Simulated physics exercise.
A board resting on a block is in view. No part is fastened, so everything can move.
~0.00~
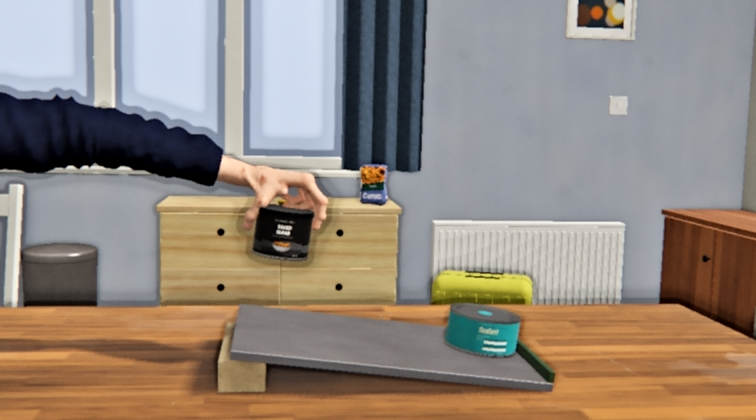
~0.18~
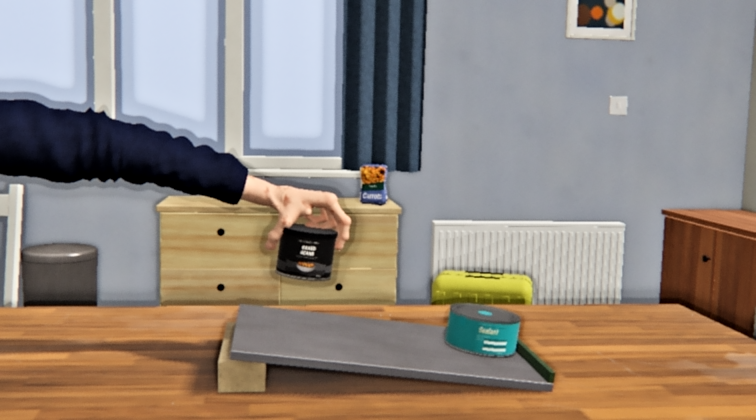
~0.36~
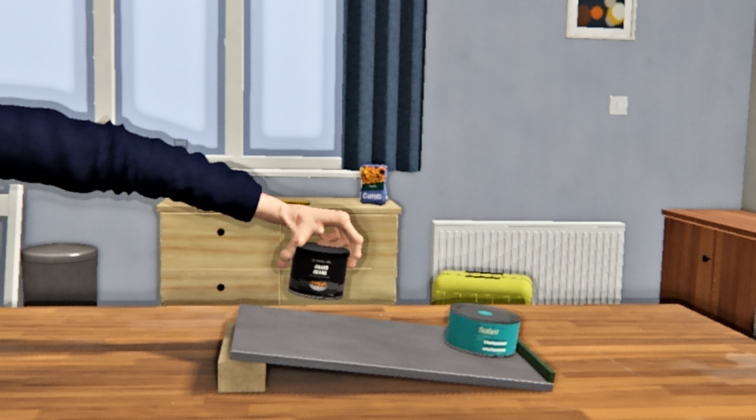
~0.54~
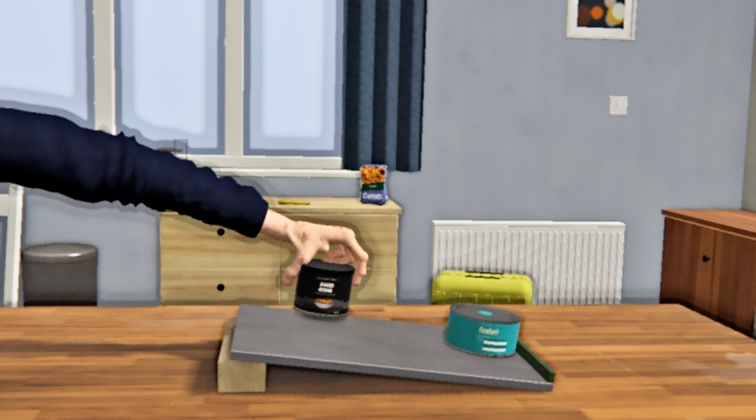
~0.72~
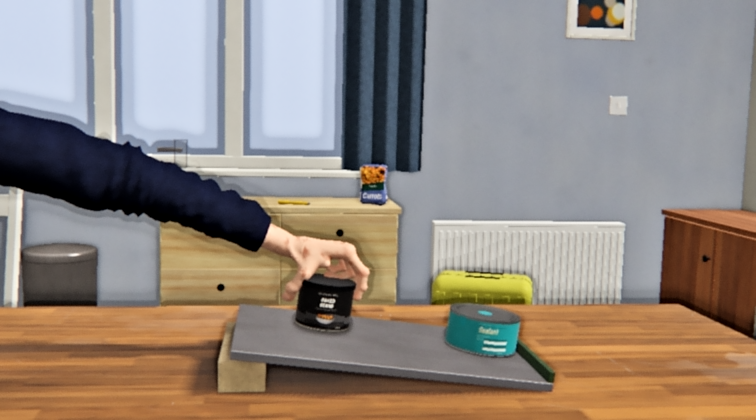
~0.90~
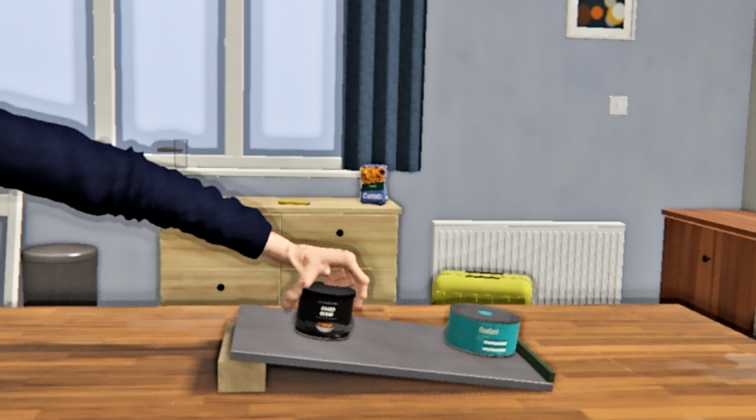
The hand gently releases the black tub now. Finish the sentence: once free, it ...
Once free, it stays in place.
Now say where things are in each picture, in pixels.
On its way; black tub (283, 232); turquoise tub (483, 330), in the first frame.
On its way; black tub (306, 252); turquoise tub (483, 330), in the second frame.
On its way; black tub (319, 270); turquoise tub (483, 330), in the third frame.
On its way; black tub (324, 287); turquoise tub (483, 330), in the fourth frame.
On its way; black tub (325, 302); turquoise tub (483, 330), in the fifth frame.
Set down, still held; black tub (325, 311); turquoise tub (483, 330), in the sixth frame.
After 1.30 s, no change.
After 1.60 s, black tub resting near (325, 311).
In the end (1.9 s), both unmoved. At the end, from the last picture's camera, black tub near (325, 311). The black tub keeps its place.
